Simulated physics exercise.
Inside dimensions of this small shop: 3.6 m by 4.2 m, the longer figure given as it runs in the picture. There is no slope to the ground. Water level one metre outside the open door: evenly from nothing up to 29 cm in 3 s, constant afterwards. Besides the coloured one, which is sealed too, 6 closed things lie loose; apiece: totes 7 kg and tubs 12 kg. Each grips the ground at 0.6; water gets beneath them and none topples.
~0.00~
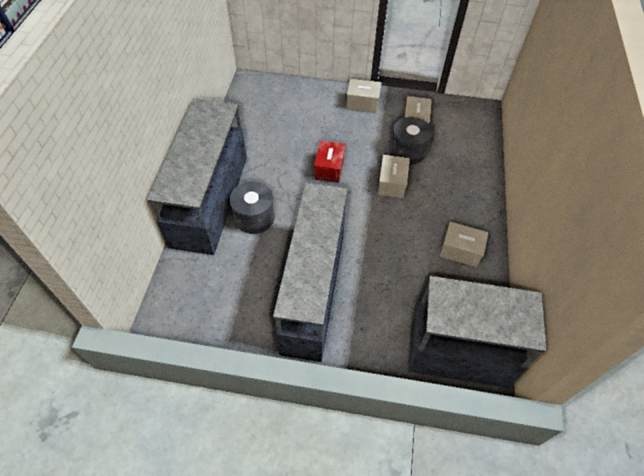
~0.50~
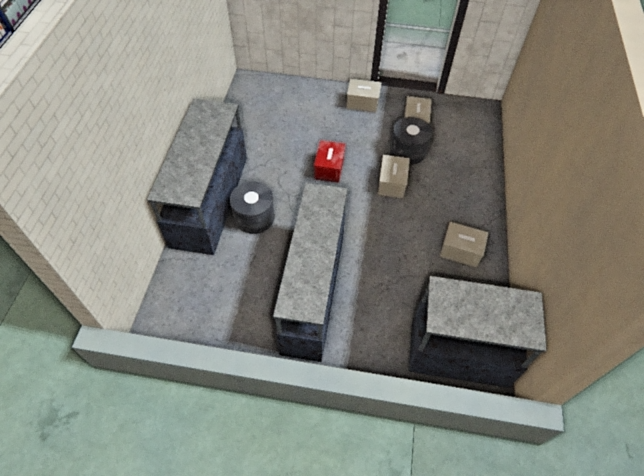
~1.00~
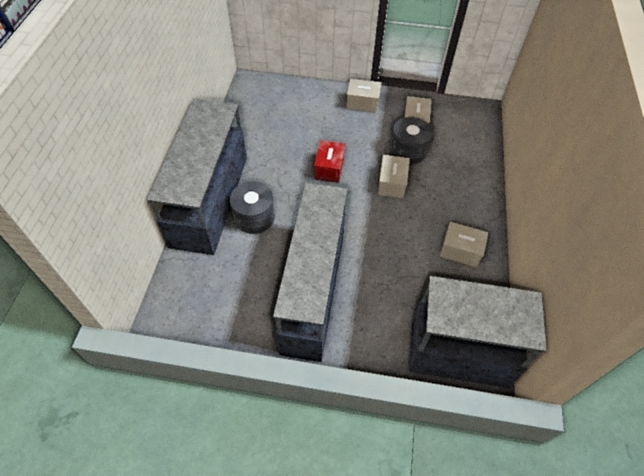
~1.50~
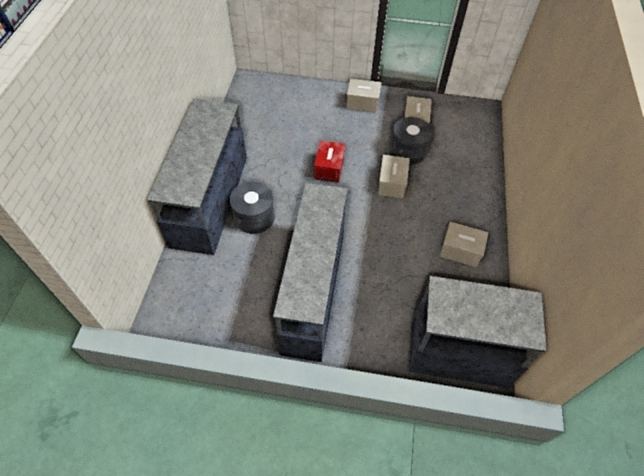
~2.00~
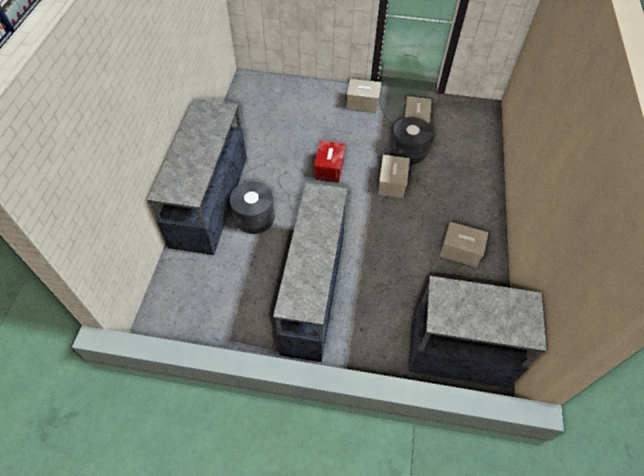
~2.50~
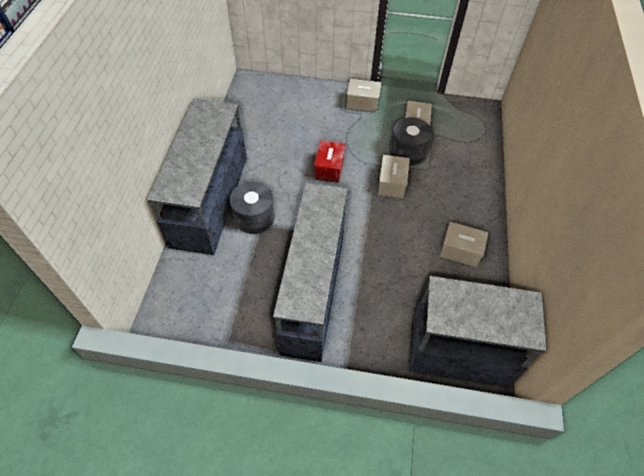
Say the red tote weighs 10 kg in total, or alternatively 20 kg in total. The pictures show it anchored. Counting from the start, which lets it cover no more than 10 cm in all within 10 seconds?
The one that works is only the second, 20 kg.
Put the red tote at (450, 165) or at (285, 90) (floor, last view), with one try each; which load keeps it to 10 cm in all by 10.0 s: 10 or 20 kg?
First try the heavier suffices, second try both suffice.
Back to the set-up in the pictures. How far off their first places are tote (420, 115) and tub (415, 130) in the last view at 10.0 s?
The first is 250 cm from its start, the second 150 cm.
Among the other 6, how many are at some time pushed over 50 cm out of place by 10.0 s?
Total: 5.
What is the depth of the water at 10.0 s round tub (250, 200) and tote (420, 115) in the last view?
Around 10 cm and 19 cm.
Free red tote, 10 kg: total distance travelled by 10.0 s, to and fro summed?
Some 100 centimetres of travel in total.
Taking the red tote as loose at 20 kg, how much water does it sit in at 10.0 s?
9 cm, roughly.
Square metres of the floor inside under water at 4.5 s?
About 9.5 m2.
After 3.5 s the red tote would be 2 cm from its start with 10 kg and 0 cm from its start with 20 kg; 6 cm of water round it then.
After 4.5 s the red tote would be 54 cm from its start with 10 kg and 0 cm from its start with 20 kg; 7 cm of water round it then.
After 7.0 s the red tote would be 67 cm from its start with 10 kg and 0 cm from its start with 20 kg; 7 cm of water round it then.
After 10.0 s the red tote would be 85 cm from its start with 10 kg and 0 cm from its start with 20 kg; 9 cm of water round it then.
